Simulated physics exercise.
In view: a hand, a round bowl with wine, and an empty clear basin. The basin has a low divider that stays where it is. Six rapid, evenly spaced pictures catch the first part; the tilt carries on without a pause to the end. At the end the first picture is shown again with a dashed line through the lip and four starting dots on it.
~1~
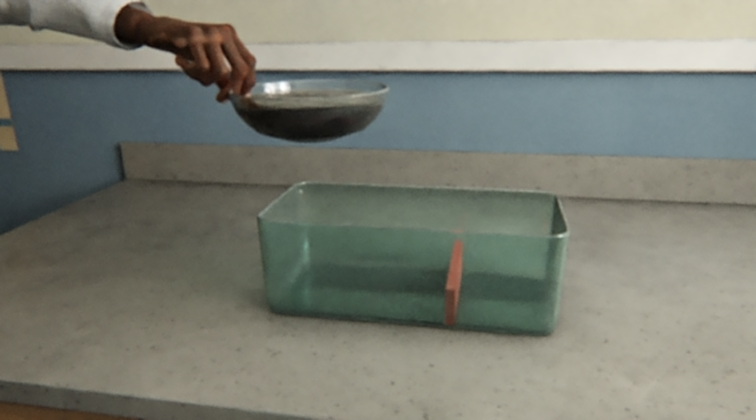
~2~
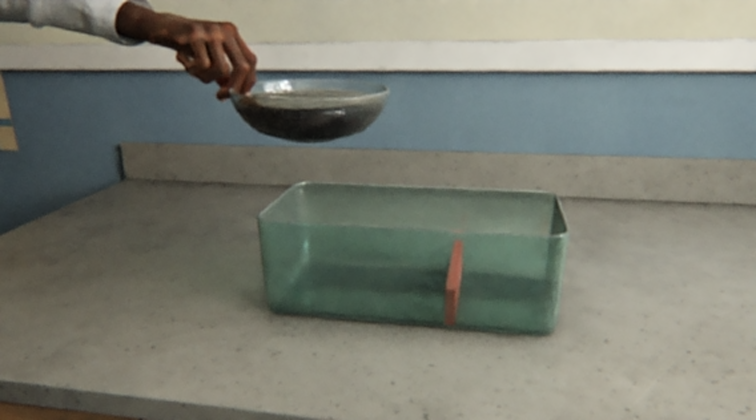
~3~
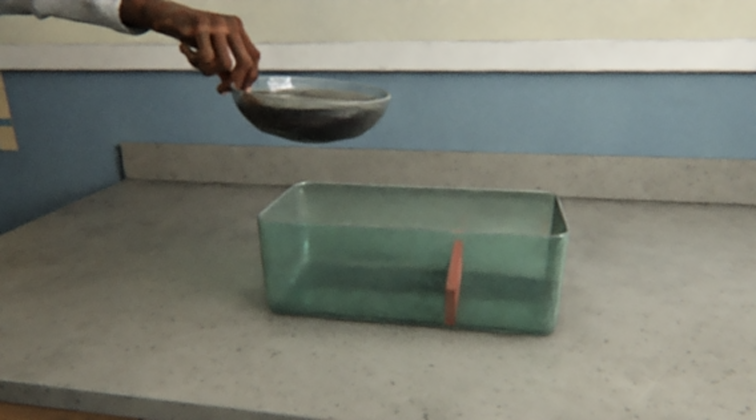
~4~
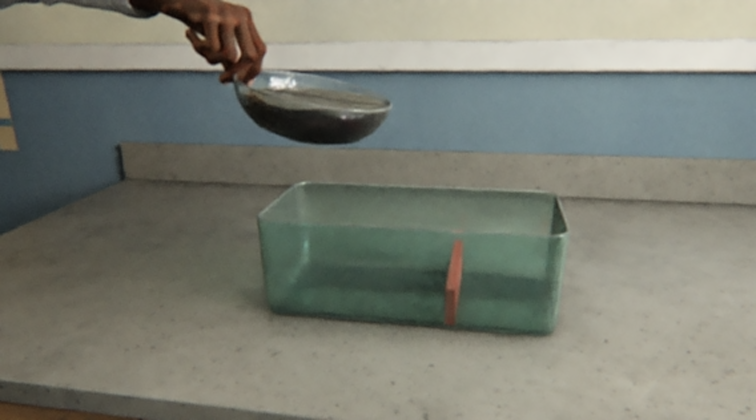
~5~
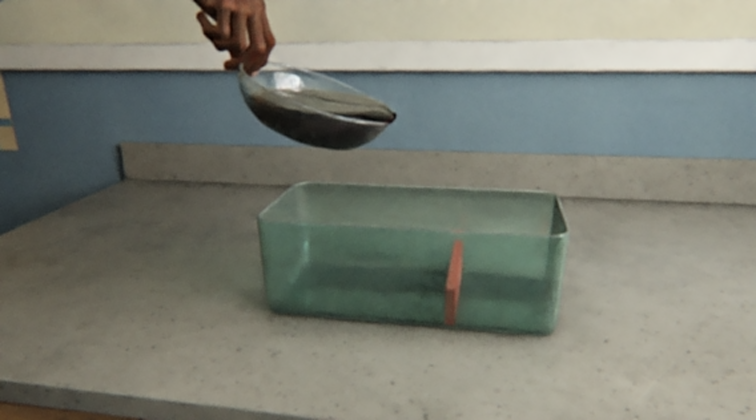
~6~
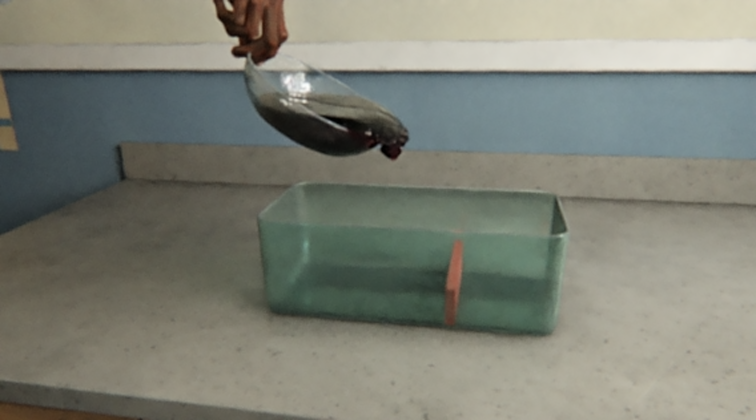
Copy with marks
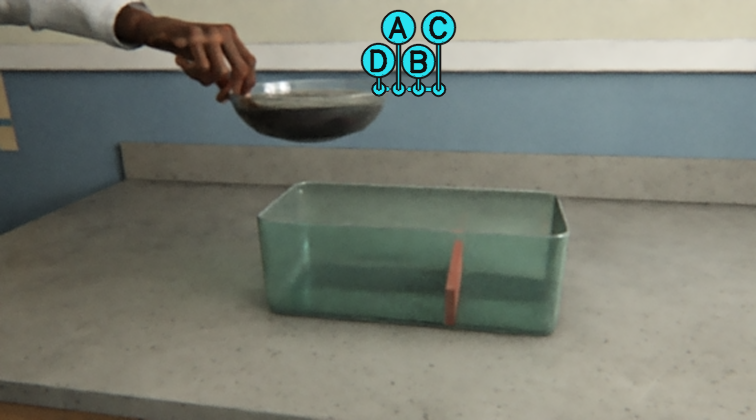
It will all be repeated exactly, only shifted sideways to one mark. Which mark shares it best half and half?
Spot B does it best.
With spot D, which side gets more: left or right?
The left side.
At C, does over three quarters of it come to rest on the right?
No, it does not.
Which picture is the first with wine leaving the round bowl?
In picture 5.
On the marked copy, A at (398, 89); B at (418, 89); C at (438, 89); D at (378, 88).
Choosing A, about 70 % ends left of the wall and 27 % right of it; 3 % is lost outside.
Choosing B, about 48 % ends left of the wall and 50 % right of it.
Choosing C, about 35 % ends left of the wall and 63 % right of it.
Choosing D, about 89 % ends left of the wall and 8 % right of it; 4 % is lost outside.
